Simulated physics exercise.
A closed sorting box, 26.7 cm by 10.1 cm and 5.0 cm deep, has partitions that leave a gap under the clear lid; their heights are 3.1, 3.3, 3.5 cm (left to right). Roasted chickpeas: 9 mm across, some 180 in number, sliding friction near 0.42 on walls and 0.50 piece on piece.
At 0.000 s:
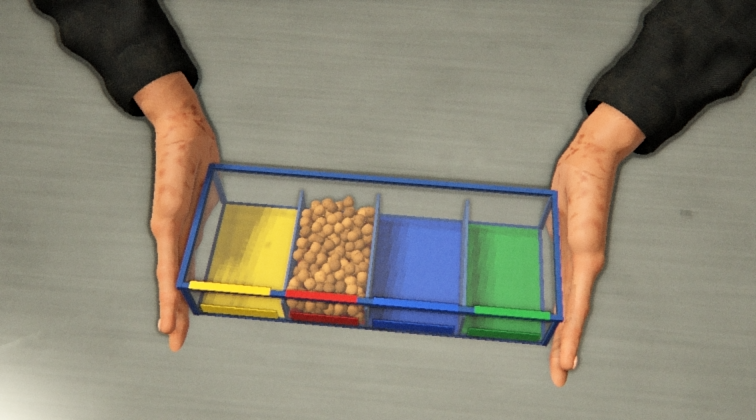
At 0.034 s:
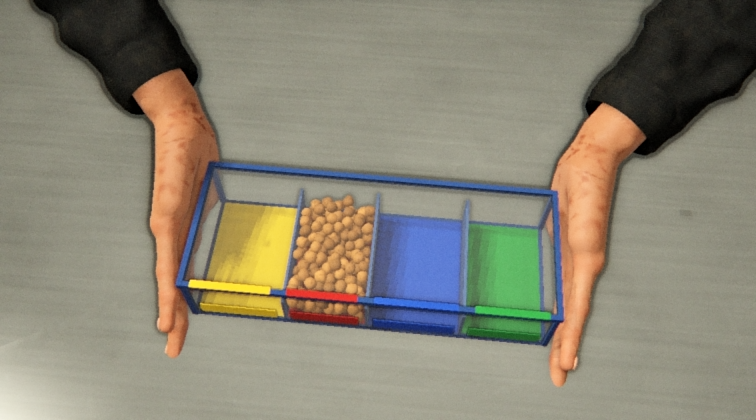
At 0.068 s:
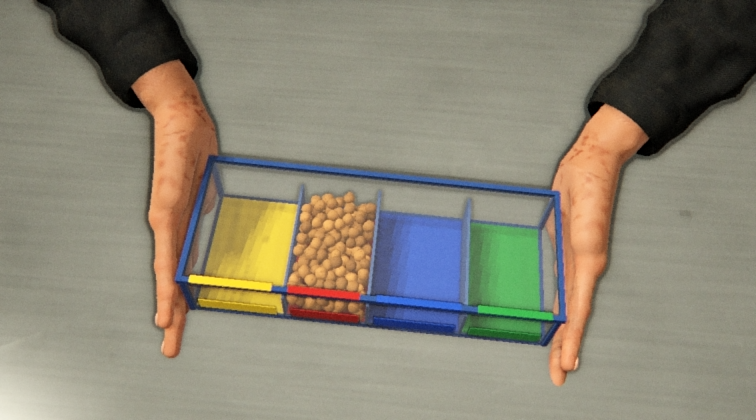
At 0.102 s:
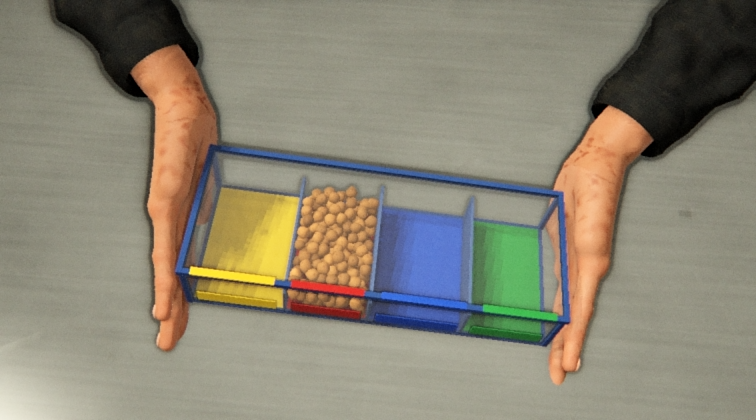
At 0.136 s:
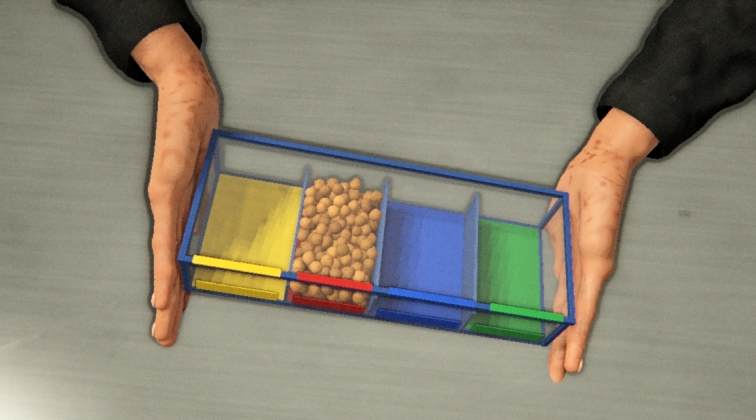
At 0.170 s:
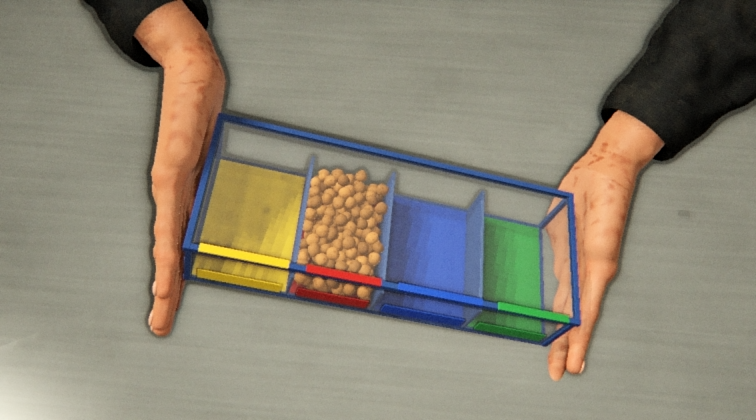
Over a gray surface, two hands held a clear box with yellow, red, blue and green sections and gradually tilted it down to the right, while the round tan pieces stayed in the red section.
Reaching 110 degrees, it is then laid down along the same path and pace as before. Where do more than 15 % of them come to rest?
As I see it, red: Qualifies, blue: Does not qualify, green: Qualifies, yellow: Does not qualify.
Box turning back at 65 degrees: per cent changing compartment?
25 percent.
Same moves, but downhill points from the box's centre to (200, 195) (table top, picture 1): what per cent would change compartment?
That would be close to 70 per cent.
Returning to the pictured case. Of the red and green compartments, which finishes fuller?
The red one has more.
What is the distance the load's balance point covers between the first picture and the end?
5.5 cm, roughly.
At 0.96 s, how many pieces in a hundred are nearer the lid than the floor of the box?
I'd say around 70 percent of the pieces.
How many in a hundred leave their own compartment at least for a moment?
Roughly 35 per cent.
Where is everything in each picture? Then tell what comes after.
Box tilt 0 degrees, front corners at (184, 284) and (557, 316); red 100 %, in the first frame.
Box tilt 1 degrees, front corners at (183, 282) and (558, 316), in the second frame.
Box tilt 3 degrees, front corners at (183, 277) and (560, 317), in the third frame.
Box tilt 6 degrees, front corners at (183, 269) and (564, 318), lowest corner right front, in the fourth frame.
Box tilt 10 degrees, front corners at (185, 257) and (569, 319), lowest corner right front, in the fifth frame.
Box tilt 14 degrees, front corners at (191, 245) and (574, 320), lowest corner right front; red 100 %. Its pace works out near 130 degrees a second, in the sixth frame.
Then, at 0.96 s, tilt 110 degrees; red 75 %, blue 5 %, green 20 %.
Then, at 1.49 s, tilt 50 degrees; red 65 %, green 30 %.
After 2.08 s, tilt 0 degrees; red 65 %, blue 5 %, green 30 %.
By 2.6 s all is still; red 65 %, blue 5 %, green 30 %, yellow 0 %.
